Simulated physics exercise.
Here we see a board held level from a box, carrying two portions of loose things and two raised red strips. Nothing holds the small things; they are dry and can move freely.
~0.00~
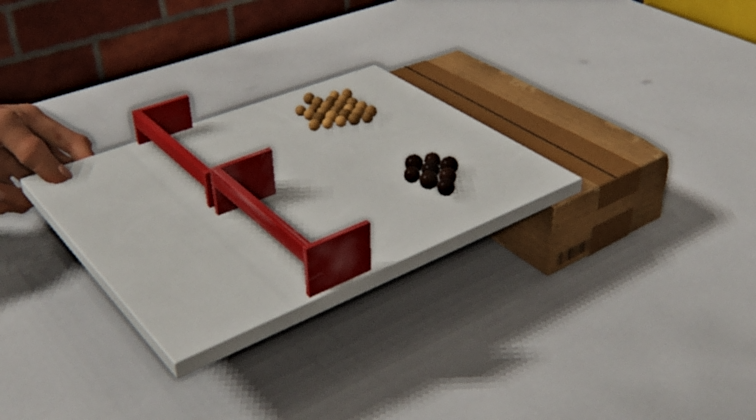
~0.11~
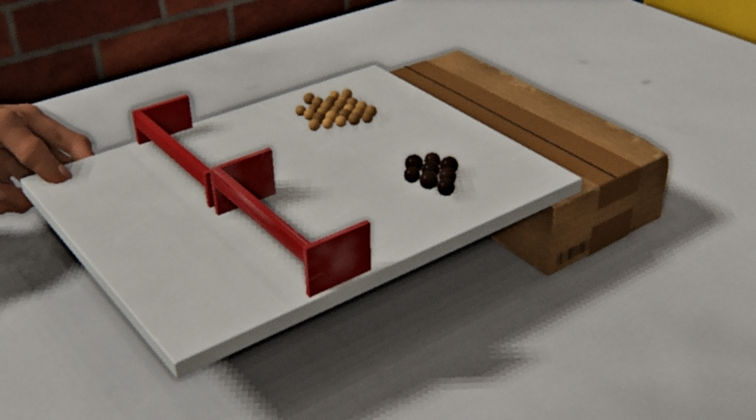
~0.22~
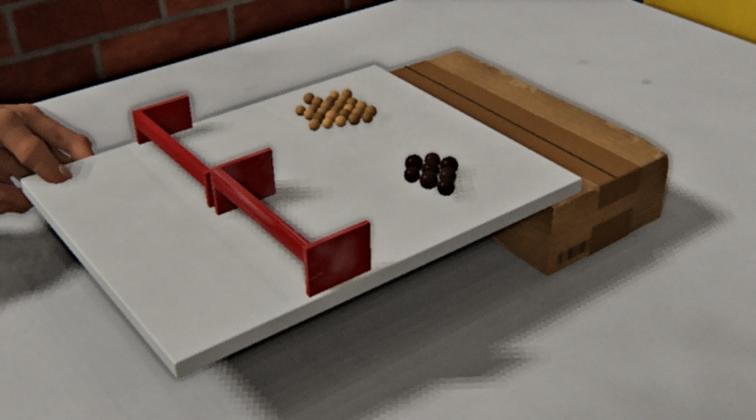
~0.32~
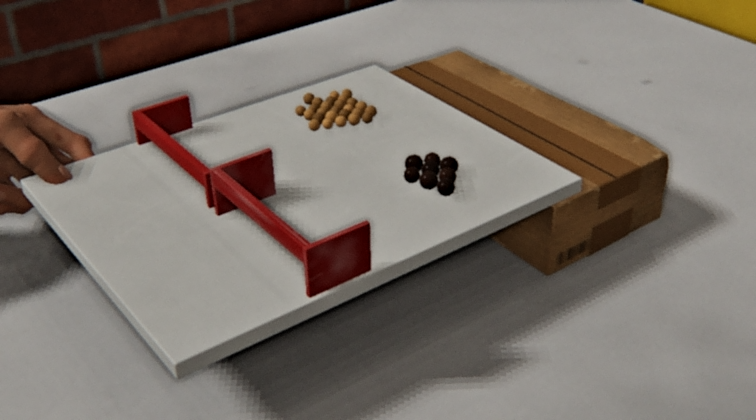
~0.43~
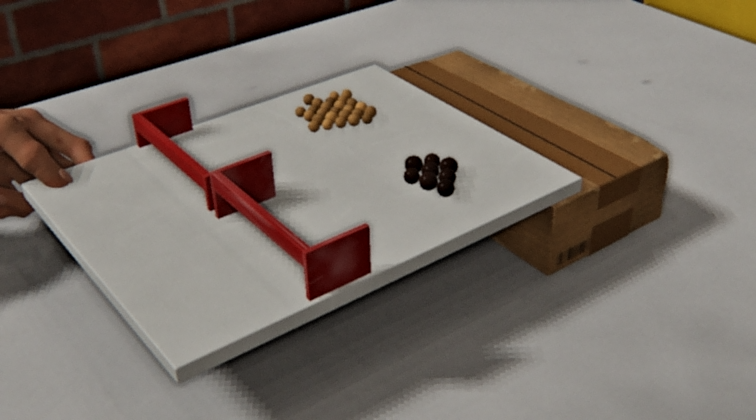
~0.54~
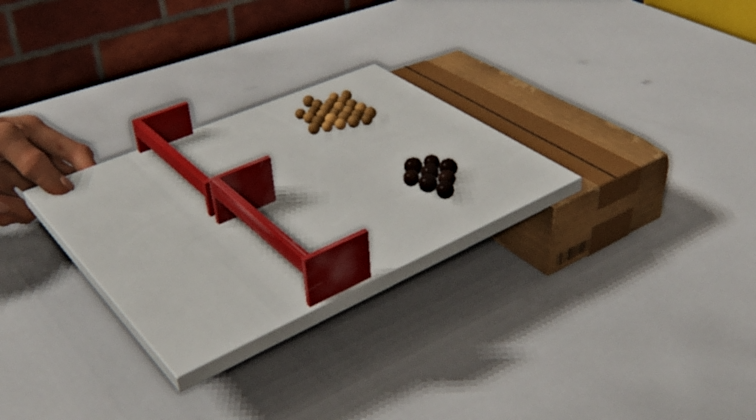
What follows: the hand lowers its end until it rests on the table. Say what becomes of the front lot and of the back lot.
The front lot goes through. Back lot: It goes through.
After 0.85 s, board sloping at 8°; front lot on its way down; back lot on its way down.
After 1.19 s, board sloping at 12°; front lot has reached its gate; back lot has reached its gate.
After 1.58 s, board resting at 12°; front lot the whole lot past its gate; back lot the whole lot past its gate.
In the end (2.8 s), board resting at 12°; front lot the whole lot past its gate; back lot the whole lot past its gate.
